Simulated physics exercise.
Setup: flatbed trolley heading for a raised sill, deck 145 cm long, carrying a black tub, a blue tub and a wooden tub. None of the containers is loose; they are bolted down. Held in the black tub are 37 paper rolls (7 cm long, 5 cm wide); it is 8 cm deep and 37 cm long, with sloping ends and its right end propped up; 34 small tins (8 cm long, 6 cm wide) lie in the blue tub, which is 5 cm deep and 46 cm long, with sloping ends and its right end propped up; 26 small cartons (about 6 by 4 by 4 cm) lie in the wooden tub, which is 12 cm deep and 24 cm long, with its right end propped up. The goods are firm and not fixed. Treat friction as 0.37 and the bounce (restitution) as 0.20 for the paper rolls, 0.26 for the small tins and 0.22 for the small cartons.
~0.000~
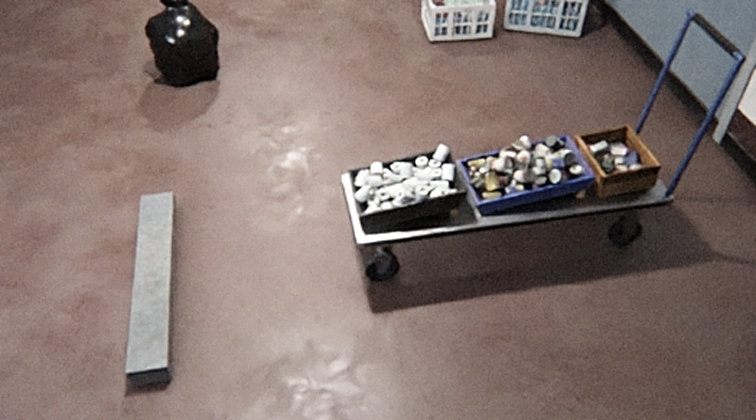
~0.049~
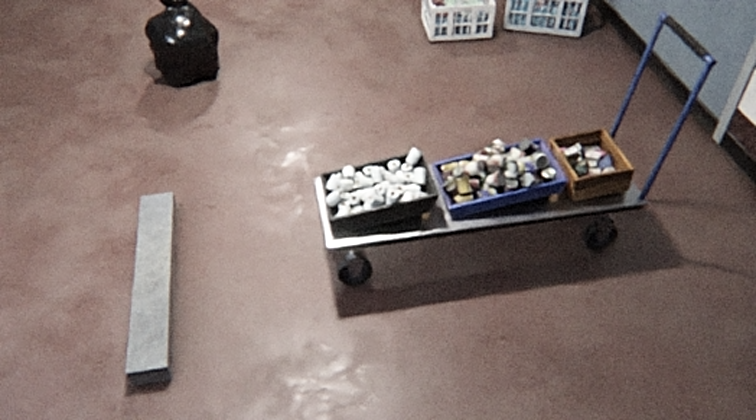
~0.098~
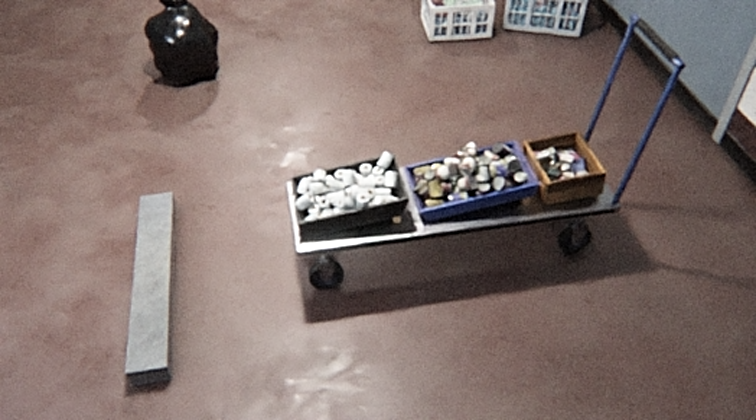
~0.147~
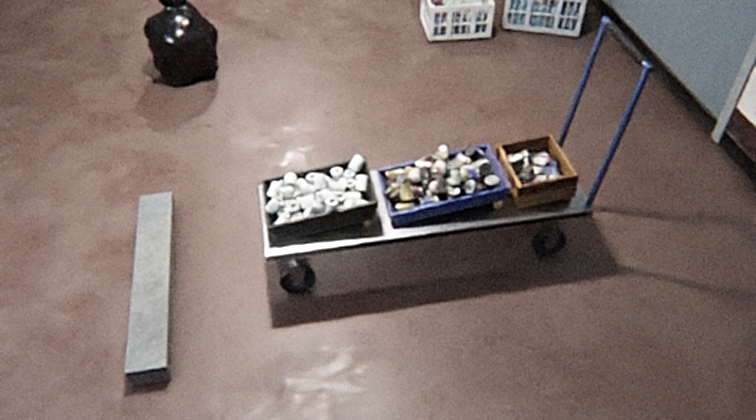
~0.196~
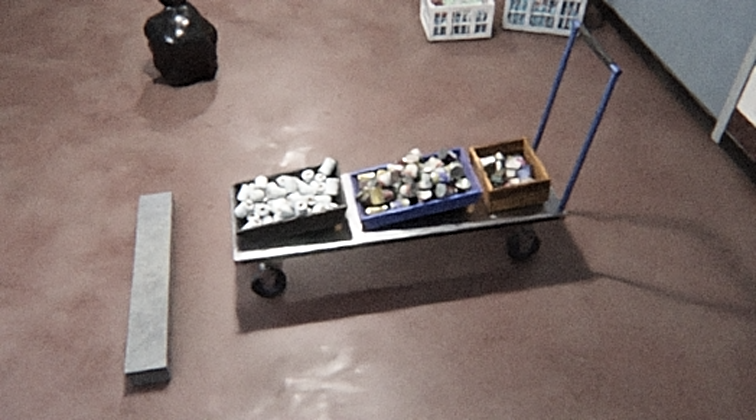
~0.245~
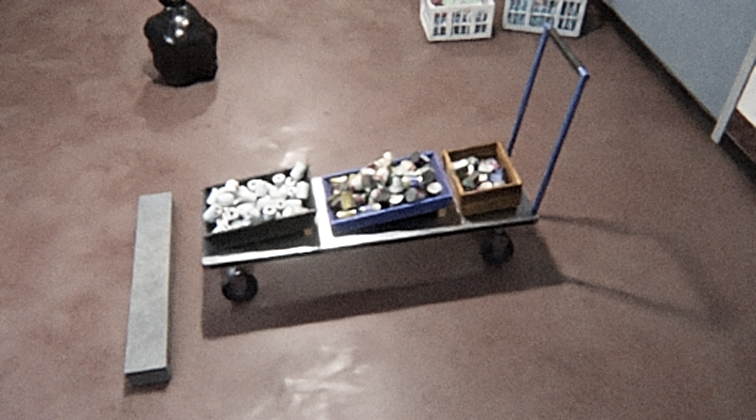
On a brown floor, a flatbed trolley carrying black, blue and wooden tubs of small items rolling left towards a raised sill.
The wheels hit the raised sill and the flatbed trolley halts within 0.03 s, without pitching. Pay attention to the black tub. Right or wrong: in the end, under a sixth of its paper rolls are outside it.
Wrong, it is over a sixth.
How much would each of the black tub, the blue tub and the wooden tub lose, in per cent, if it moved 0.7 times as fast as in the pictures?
Then the black tub sheds 20 per cent, the blue tub 40 per cent, and the wooden tub 0 per cent.
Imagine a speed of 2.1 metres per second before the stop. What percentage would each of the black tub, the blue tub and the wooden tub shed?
Then the black tub sheds 40 per cent of its load, the blue tub 40 per cent, and the wooden tub 0 per cent.
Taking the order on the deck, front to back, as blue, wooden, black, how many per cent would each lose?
Then black tub 30, blue tub 60, wooden tub 10 per cent.
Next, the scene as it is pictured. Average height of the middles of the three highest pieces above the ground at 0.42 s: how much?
I'd put it close to 54 cm.
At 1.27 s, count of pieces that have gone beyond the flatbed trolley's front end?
Around 16.
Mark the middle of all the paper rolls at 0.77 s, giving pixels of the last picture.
Somewhere around pixel (164, 223).
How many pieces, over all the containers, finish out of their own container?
Roughly 35 pieces.
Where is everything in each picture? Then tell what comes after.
In the first frame (places track the rim corner closest to us here), black tub (361, 215); wooden tub (606, 175); 86 cm to go; all still inside.
Black tub (331, 219); wooden tub (579, 179); 73 cm to go, in the second frame.
Black tub (300, 223); wooden tub (550, 182); 61 cm to go, in the third frame.
Black tub (269, 227); wooden tub (522, 186); 48 cm to go, in the fourth frame.
Black tub (237, 231); wooden tub (494, 189); 35 cm to go, in the fifth frame.
Black tub (206, 236); wooden tub (465, 193); 22 cm to go; all still inside, in the sixth frame.
After 0.32 s, the wheels strike.
After 0.42 s, the black tub is down by 2 of 37, the blue tub is down by 1 of 34 and the wooden tub is down by 1 of 26.
After 0.54 s, the black tub is down by 9 of 37, the blue tub is down by 10 of 34 and the wooden tub is down by 1 of 26.
After 0.77 s, the black tub is down by 15 of 37, the blue tub is down by 14 of 34 and the wooden tub is down by 1 of 26.
When it is over (at 1.27 s), the black tub is down by 16 of 37, the blue tub is down by 16 of 34 and the wooden tub is down by 1 of 26. Asked share, 16 of 37, 43 per cent.
